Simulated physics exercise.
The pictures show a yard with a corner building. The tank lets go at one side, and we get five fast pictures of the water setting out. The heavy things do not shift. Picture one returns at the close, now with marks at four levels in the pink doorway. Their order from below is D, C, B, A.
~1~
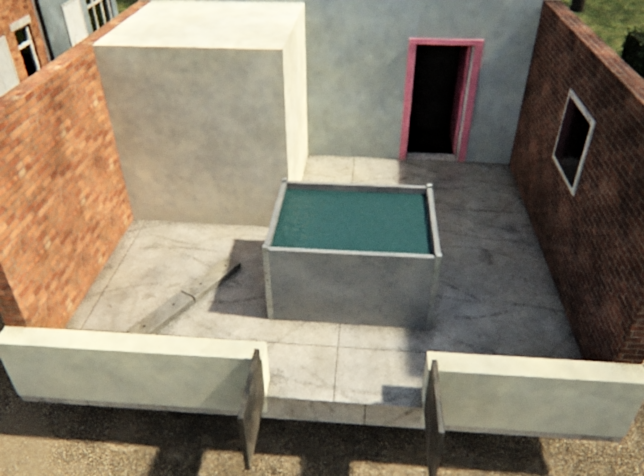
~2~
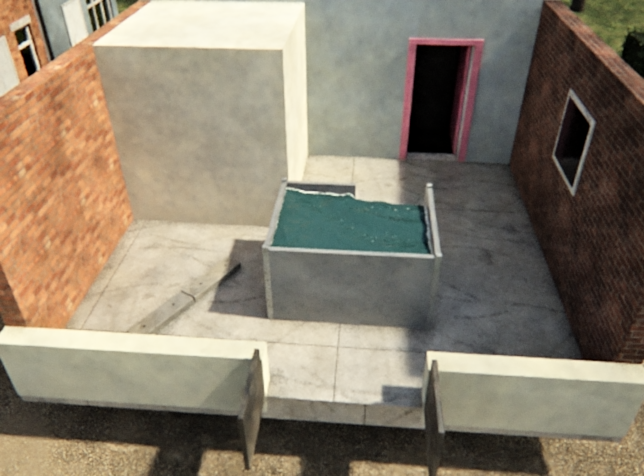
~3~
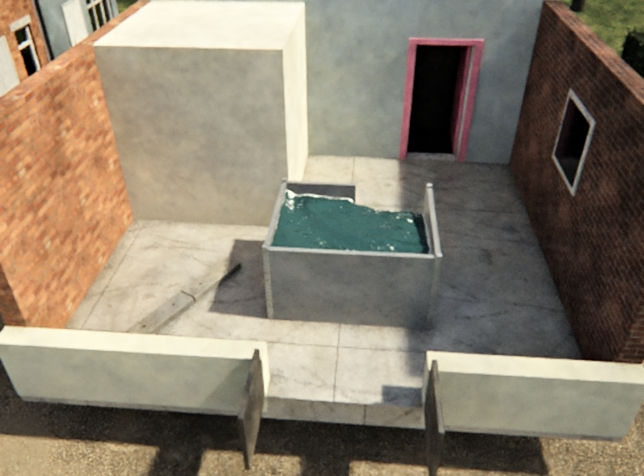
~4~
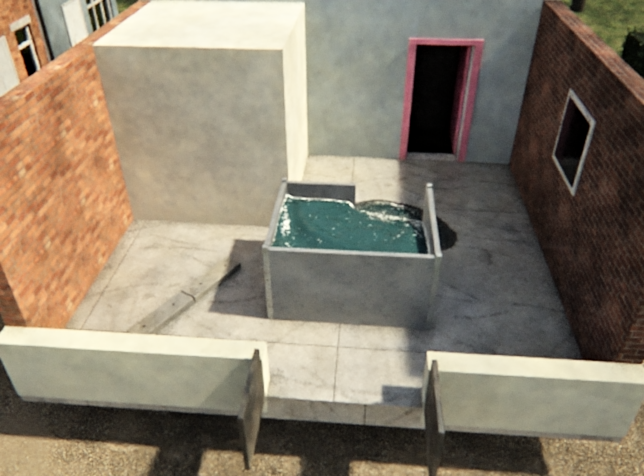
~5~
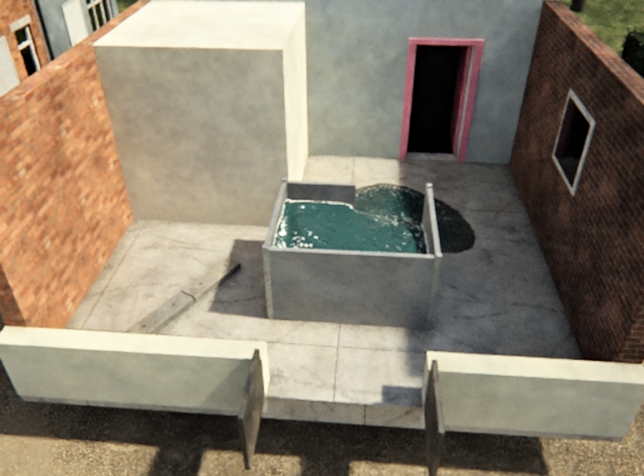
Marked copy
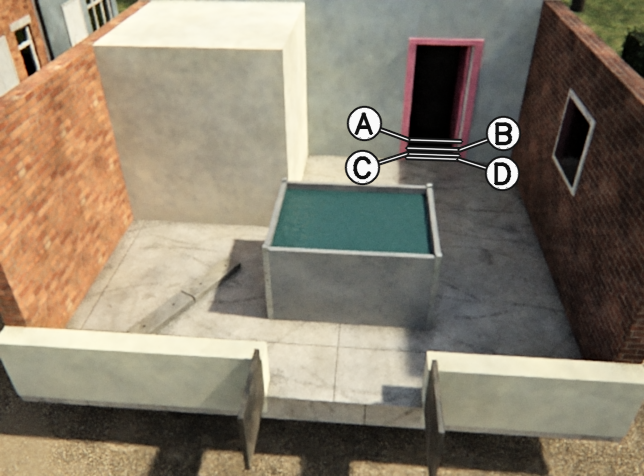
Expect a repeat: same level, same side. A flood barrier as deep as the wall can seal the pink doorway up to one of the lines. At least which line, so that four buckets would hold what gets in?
A.
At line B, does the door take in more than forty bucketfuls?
No.
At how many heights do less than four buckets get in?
One.
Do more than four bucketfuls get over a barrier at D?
Yes.
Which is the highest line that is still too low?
That would be B.
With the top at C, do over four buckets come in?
Yes.
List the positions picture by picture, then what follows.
The first frame shows water in the tank at rest, its middle at (354, 221); foot of the pink doorway at (432, 160); open gate at (346, 343).
In the second frame, water covers 1 % of the ground, its front hidden from here.
In the third frame, water covers 3 % of the ground, its front hidden from here.
In the fourth frame, water covers 8 % of the ground, its front hidden from here.
In the fifth frame, 14 % of the ground under water, visible out to (396, 187).
In white, A at (434, 140); B at (433, 149); C at (432, 154); D at (432, 158); from the bottom up D, C, B, A.
With A, a splash gets over, under a bucket.
With B, about 12 bucketfuls get in.
With C, dozens of bucketfuls pour in.
With D, dozens of bucketfuls pour in.
